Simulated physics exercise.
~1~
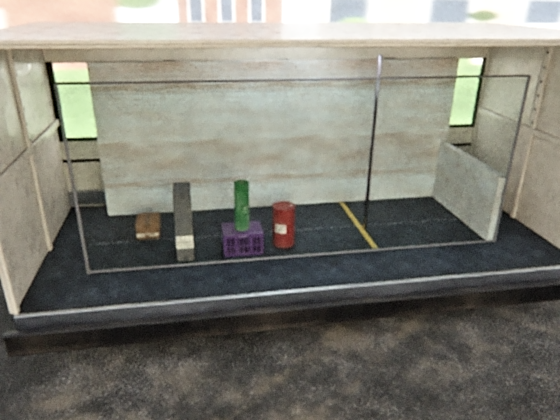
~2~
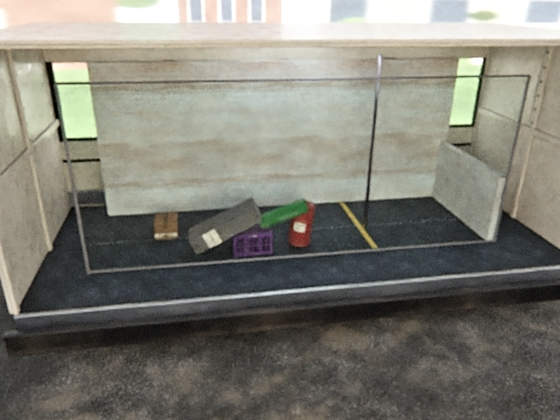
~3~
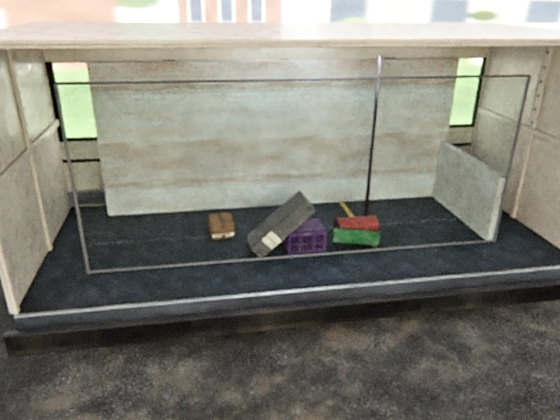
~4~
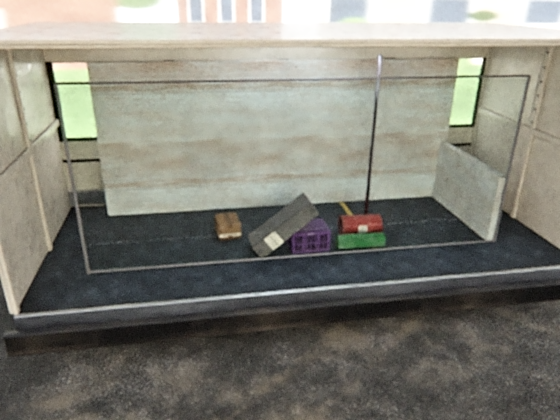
The green roll toppled off the purple crate as the grey box tipped over, then everything shifted right and the red drum fell too, leaving the grey box leaning on the crate and all five objects short of the yellow line.
